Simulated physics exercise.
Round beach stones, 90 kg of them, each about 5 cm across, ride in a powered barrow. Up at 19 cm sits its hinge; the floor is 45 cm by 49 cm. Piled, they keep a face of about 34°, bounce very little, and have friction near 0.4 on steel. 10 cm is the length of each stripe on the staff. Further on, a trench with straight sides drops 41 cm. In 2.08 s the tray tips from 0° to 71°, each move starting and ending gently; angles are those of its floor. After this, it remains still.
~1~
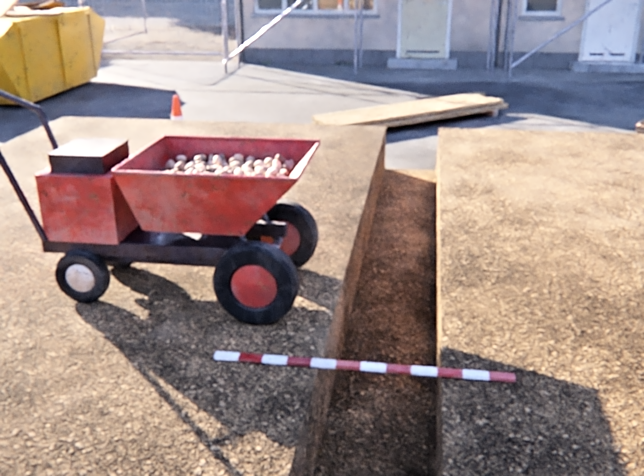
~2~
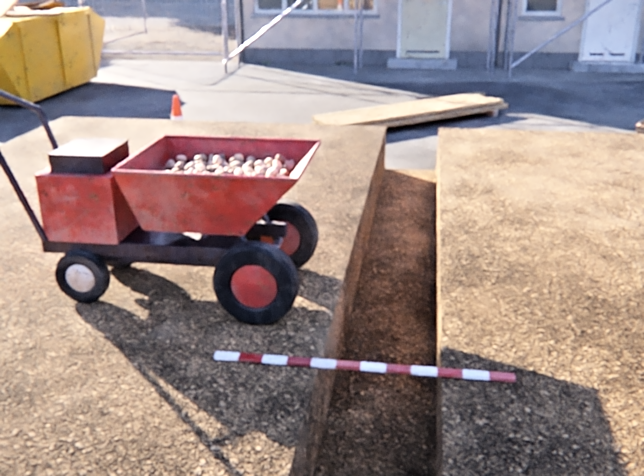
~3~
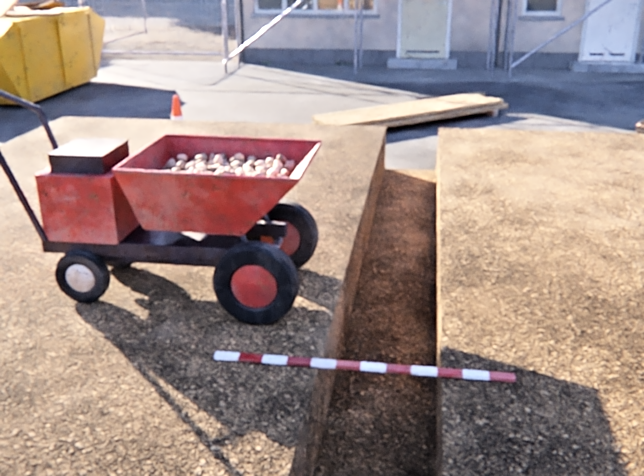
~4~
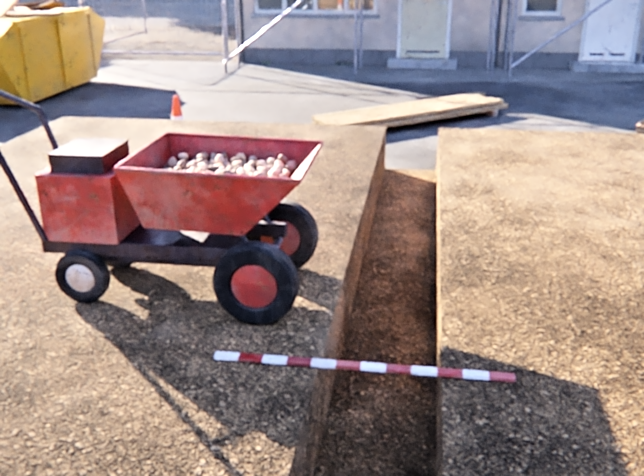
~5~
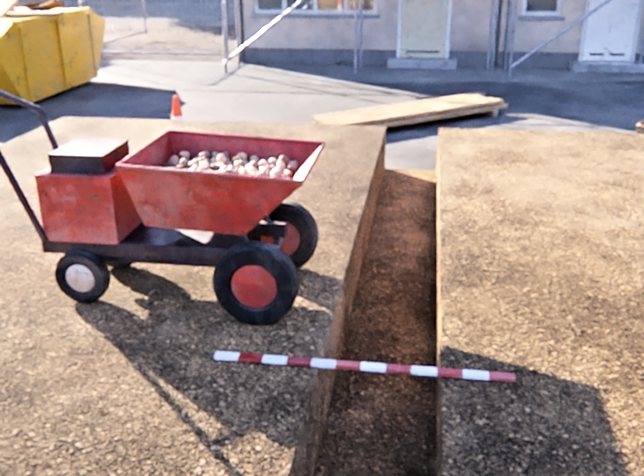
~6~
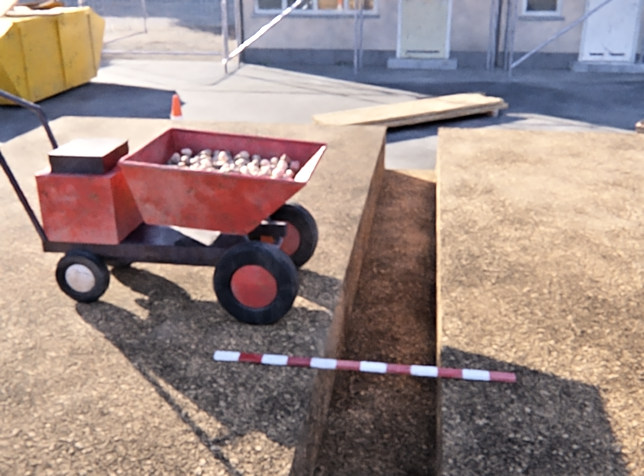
A red barrow stands beside a trench as its stone-filled tray tilts slightly to the right.
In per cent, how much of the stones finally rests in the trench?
Roughly 94 per cent of them.
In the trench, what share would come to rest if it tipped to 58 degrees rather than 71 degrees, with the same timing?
About 95 per cent would end up in the trench.
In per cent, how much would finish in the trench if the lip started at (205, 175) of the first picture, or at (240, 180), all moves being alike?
Around 80% for the first place and 100% for the second.
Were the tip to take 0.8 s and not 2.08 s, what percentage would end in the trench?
In that case some 75 per cent.
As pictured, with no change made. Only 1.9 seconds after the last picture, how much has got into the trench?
About 70 per cent by then.
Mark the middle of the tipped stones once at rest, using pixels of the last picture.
About (405, 366).
Then, 1.3 s after the last picture the floor is at 60°, 98 % in the tray, 2 % in the trench; the foremost stones are at (397, 257).
Then, 1.9 s after the last picture the floor is at 71°, 22 % in the tray, 72 % in the trench, 6 % past the trench; the foremost stones are at (502, 298).
Then, 2.2 s after the last picture the floor is at 71°, 2 % in the tray, 91 % in the trench, 6 % past the trench; the foremost stones are at (536, 303).
Then, 4.2 s after the last picture the floor is at 71°, 0 % in the tray, 94 % in the trench, 6 % past the trench; the foremost stones are at (540, 304).
